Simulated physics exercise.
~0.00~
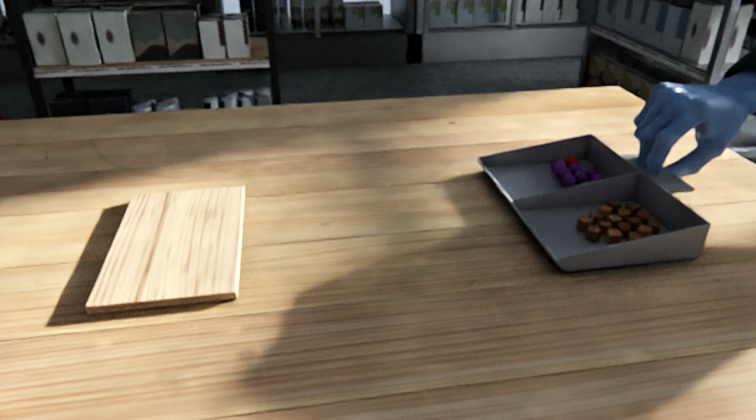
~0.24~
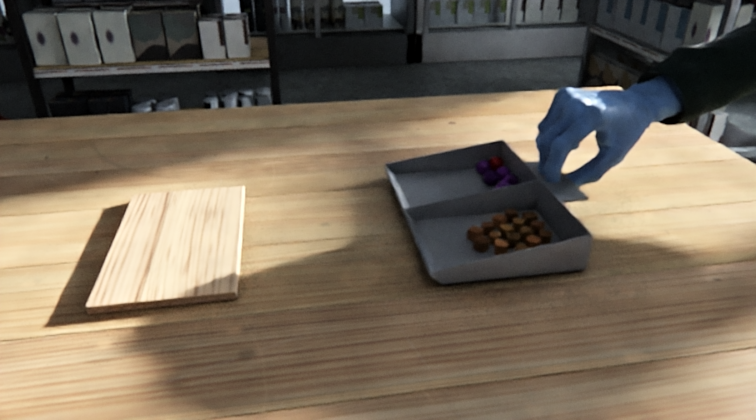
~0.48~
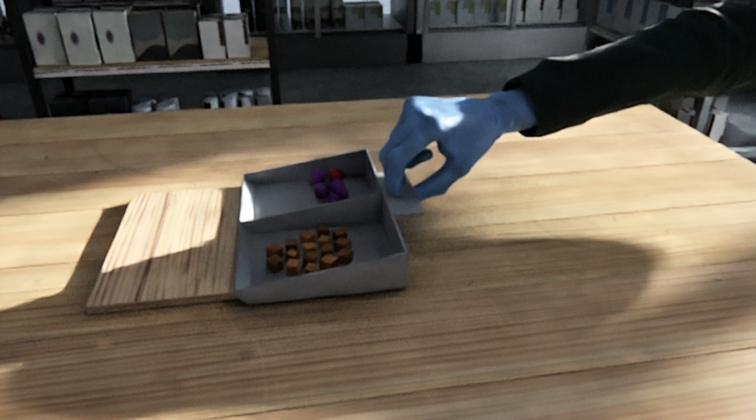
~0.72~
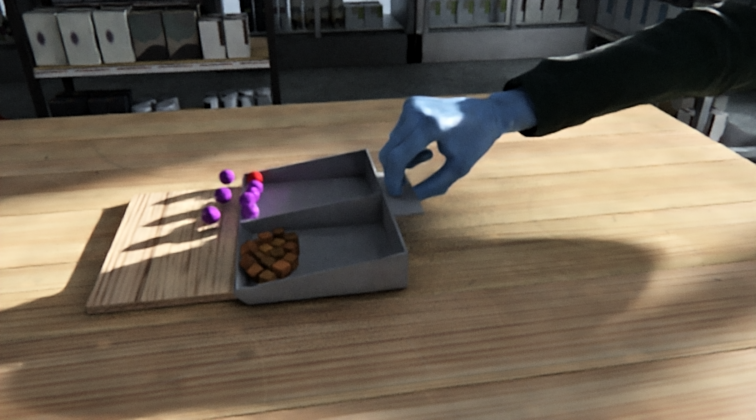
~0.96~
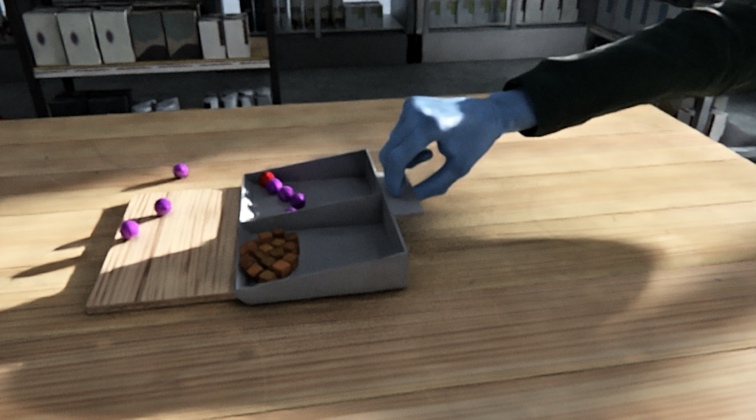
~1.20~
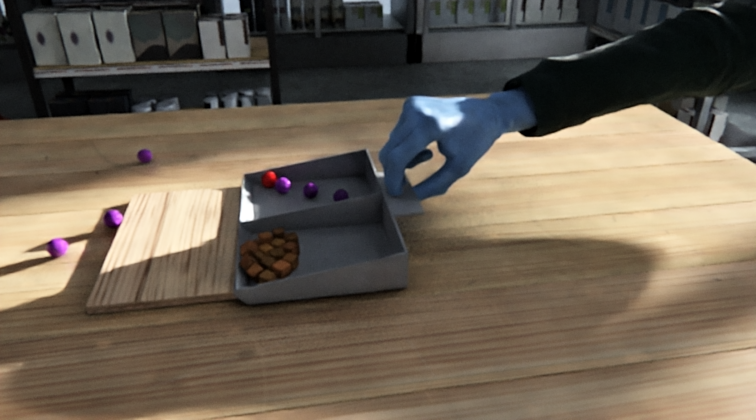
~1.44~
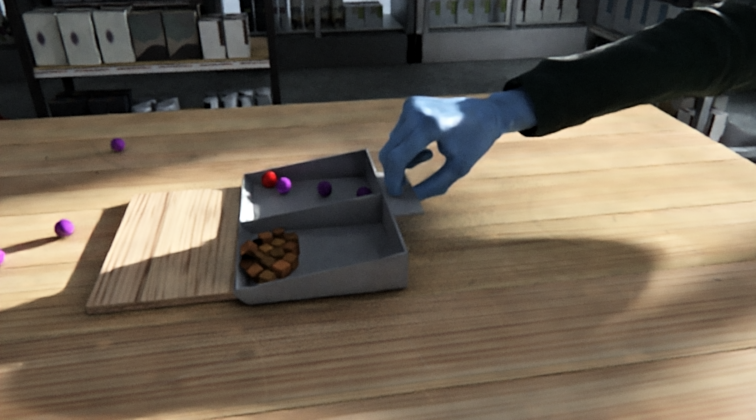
A two-part gray tray, pushed left by a blue-gloved hand, slides across a wooden table and stops against a flat board; brown chunks bunch at the near compartment's front rim, while three purple balls spill over the board and roll left, the others staying in the far compartment.
